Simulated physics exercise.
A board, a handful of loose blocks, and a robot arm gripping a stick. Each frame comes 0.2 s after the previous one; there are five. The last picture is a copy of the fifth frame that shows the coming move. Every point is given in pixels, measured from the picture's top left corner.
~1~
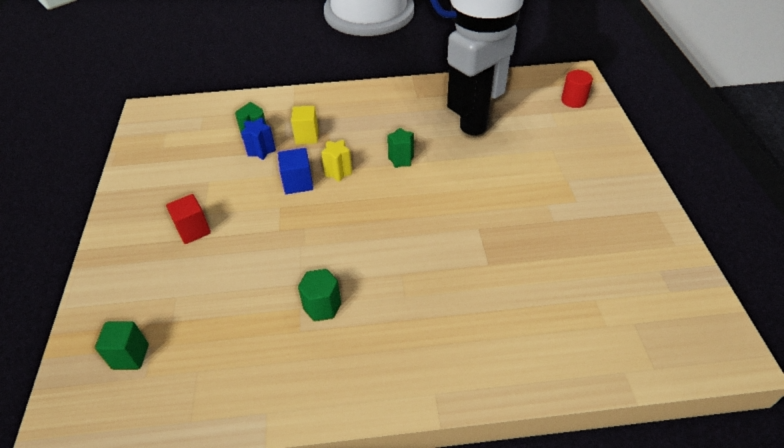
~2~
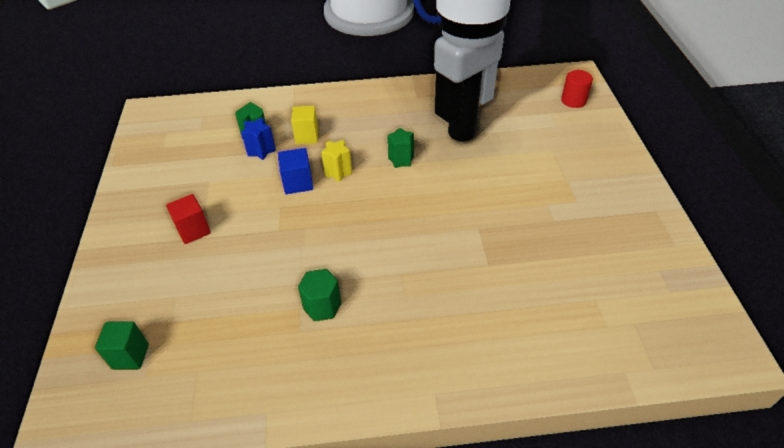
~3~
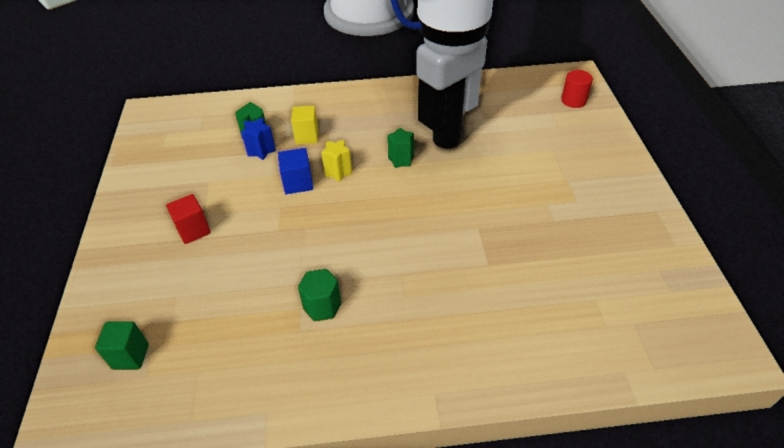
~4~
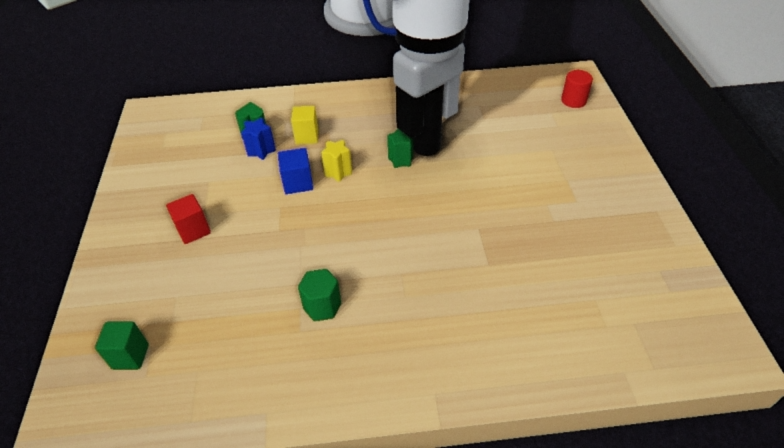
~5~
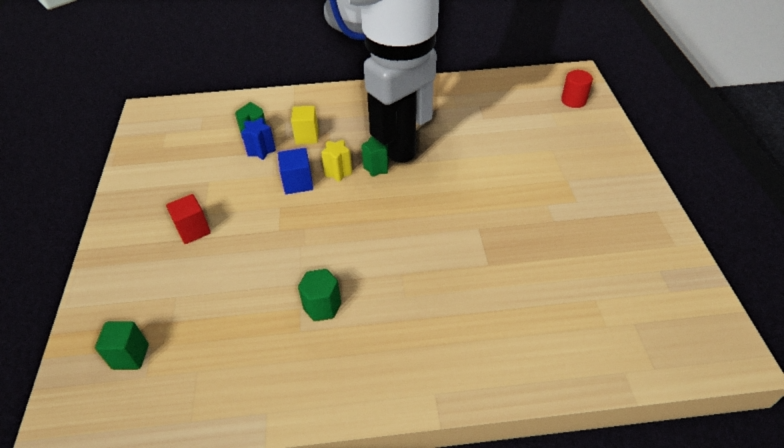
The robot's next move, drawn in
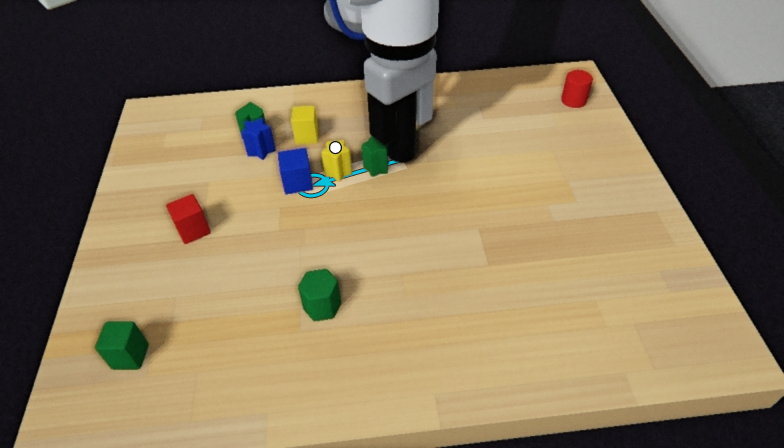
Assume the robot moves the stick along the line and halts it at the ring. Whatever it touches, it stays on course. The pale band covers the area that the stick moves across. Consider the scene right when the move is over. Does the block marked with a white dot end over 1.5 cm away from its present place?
In short: Yes.
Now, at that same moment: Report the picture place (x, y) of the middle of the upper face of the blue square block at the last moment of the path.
It is at (255, 159).
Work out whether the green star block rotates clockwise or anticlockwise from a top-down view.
Anticlockwise.
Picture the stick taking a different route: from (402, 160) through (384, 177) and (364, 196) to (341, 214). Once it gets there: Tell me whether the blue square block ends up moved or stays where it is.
That one stays where it is.
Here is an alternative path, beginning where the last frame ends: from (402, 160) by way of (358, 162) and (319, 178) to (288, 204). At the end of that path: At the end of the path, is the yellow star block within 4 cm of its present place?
I expect not.
The line goes straight from (402, 160) to (313, 185); the dot is on the yellow star block.
What follows on the original path. One third of the way, stick at (372, 163); yellow star block at (327, 149), turned 30° clockwise; green star block at (349, 154), turned 35° anticlockwise.
Two thirds of the way, stick at (342, 171); blue square block at (281, 159); yellow star block at (310, 153), turned 75° clockwise; green star block at (324, 167), turned 55° anticlockwise.
At the end, stick at (312, 180); blue square block at (255, 159), turned 15° anticlockwise; yellow square block unmoved; yellow star block at (284, 157), turned 110° clockwise; green star block at (306, 179), turned 90° anticlockwise.
